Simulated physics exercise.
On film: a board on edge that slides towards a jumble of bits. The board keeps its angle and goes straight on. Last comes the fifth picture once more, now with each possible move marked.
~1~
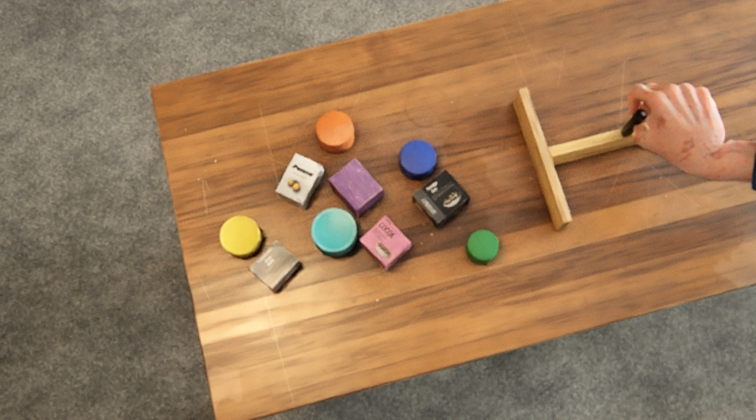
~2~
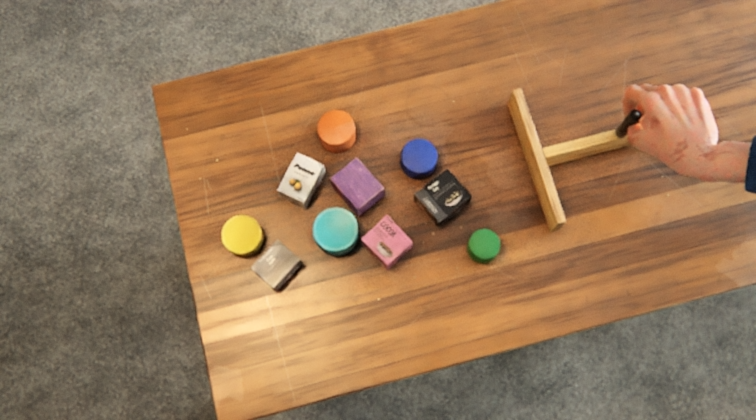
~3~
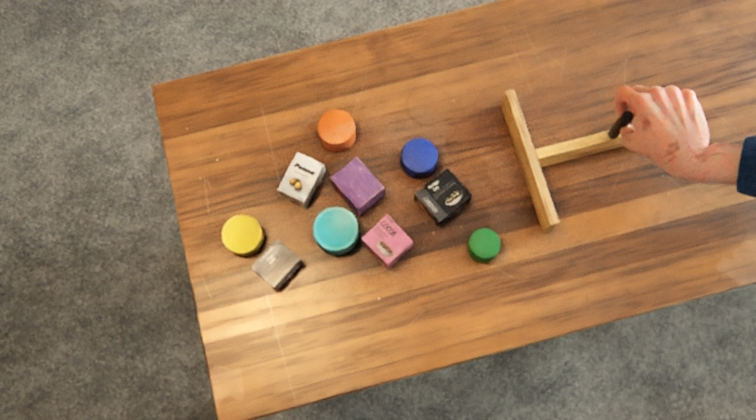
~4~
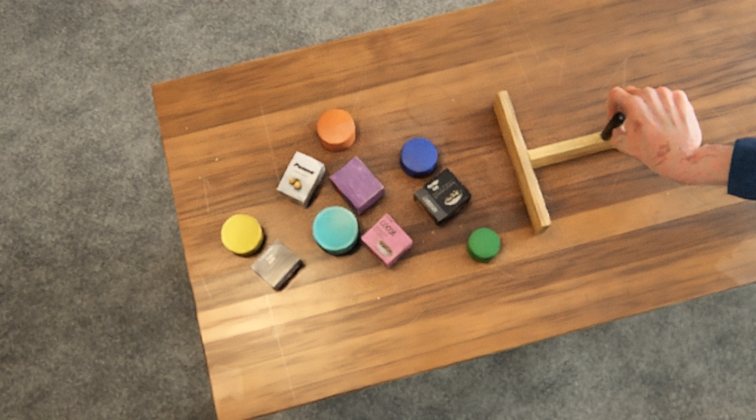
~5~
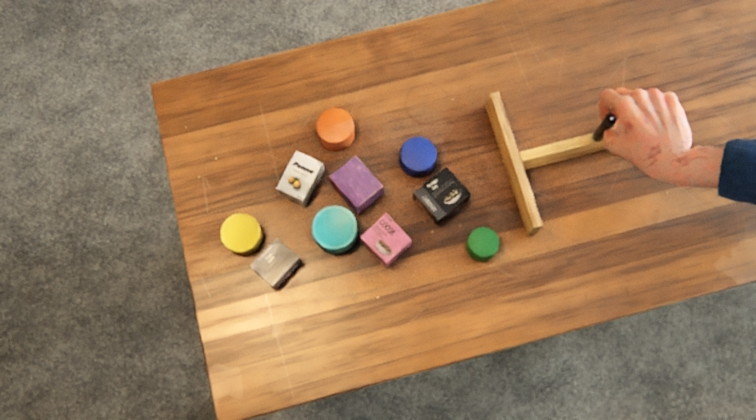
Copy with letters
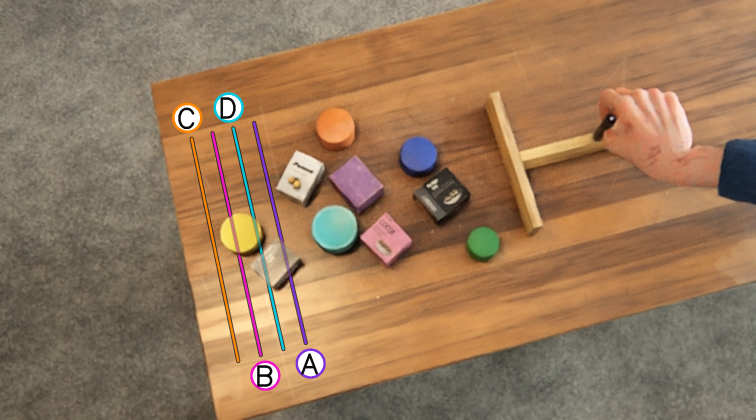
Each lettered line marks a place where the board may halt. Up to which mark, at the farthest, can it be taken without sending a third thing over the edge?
D is the last line within the limit.
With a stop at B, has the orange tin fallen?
By then, no.
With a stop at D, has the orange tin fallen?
No.
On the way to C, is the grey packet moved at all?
Yes.
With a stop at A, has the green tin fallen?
No.
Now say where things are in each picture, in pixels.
The first picture shows orange tin (335, 133); green tin (482, 248); blue tin (417, 161).
The second picture shows board (539, 154); purple block (358, 187).
The third picture shows board (532, 155); pink packet (388, 242).
The fourth picture shows board (524, 157); turquoise jar (336, 231).
The fifth picture shows board (516, 158); yellow jar (242, 235); orange tin (336, 130); green tin (483, 245).
On the marked copy, A at (279, 229); B at (236, 240); C at (214, 245); D at (257, 234).
Taking D. A third of the way, board (424, 181); green tin (423, 260); pink packet (380, 245).
Two thirds of the way, board (331, 205); yellow jar (229, 234); grey packet (242, 285).
When it is over, board (256, 224); white packet over the edge; yellow jar over the edge; two fallen.
As for the rest, A is within the limit but short; B drops five; C drops five.
